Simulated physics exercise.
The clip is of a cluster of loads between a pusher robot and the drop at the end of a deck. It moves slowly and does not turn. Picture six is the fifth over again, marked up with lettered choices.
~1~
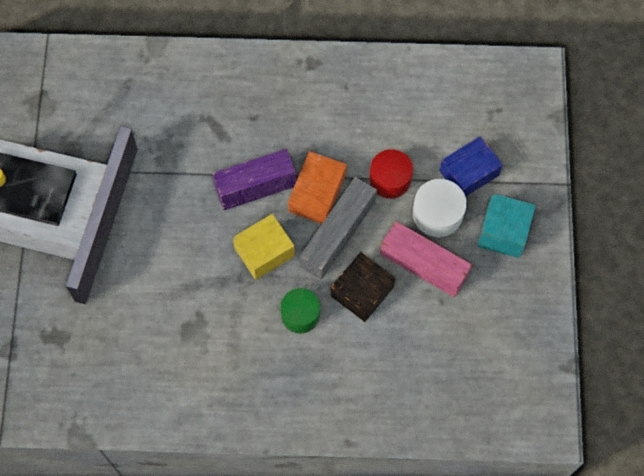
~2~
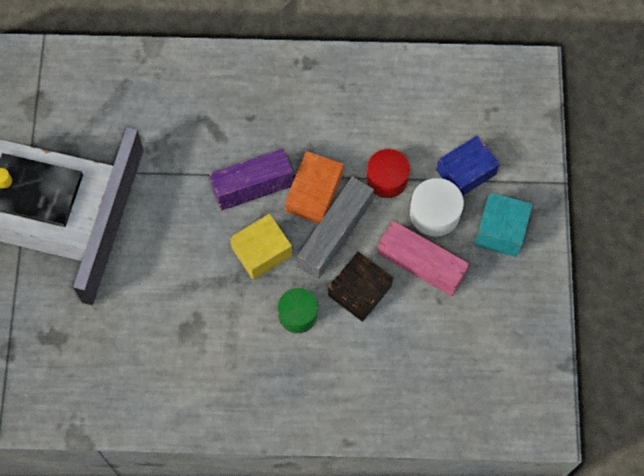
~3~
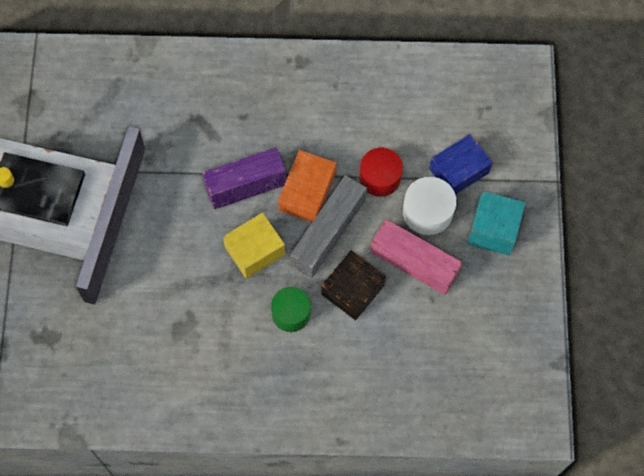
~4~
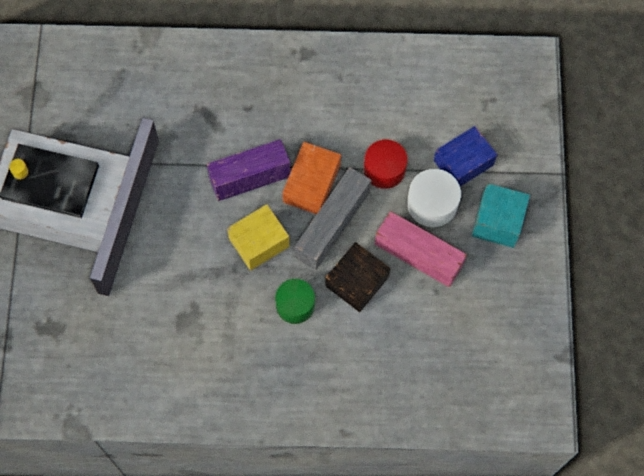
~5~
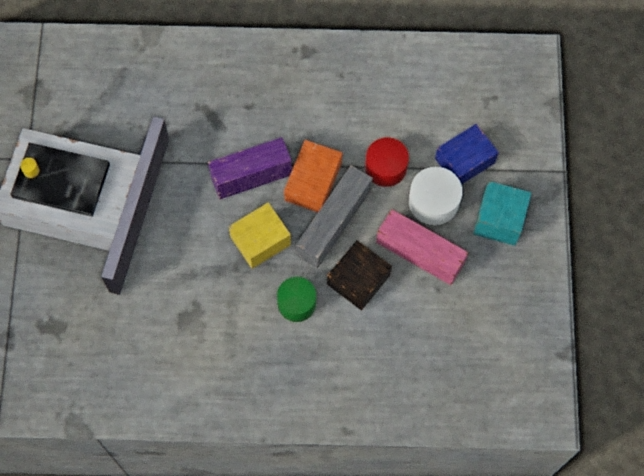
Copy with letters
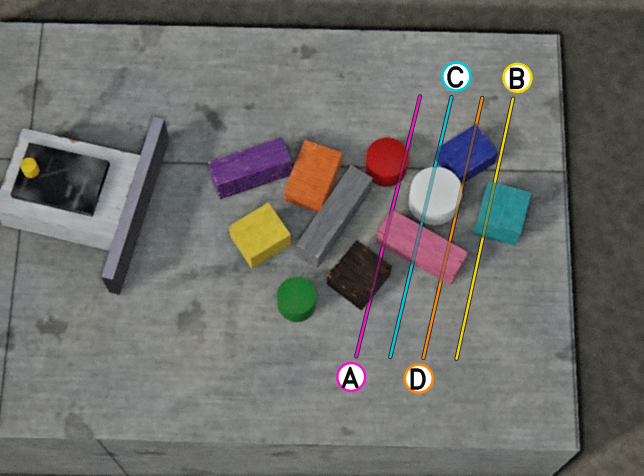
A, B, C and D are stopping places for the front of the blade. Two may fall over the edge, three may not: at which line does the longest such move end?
Up to line D.
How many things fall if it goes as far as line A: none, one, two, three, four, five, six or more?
The count is none.
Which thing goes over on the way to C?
It is the turquoise crate.
On the marked copy, A at (389, 222); B at (486, 224); C at (422, 223); D at (454, 223).
Taking D. A third of the way, robot (182, 183); purple bar (287, 167); orange crate (322, 177).
Two thirds of the way, robot (295, 186); turquoise crate (540, 221); blue crate (509, 148).
When it is over, robot (386, 188); turquoise crate over the edge; white canister over the edge; two fallen.
As for the rest, A is within the limit but short; B drops three; C is within the limit but short.
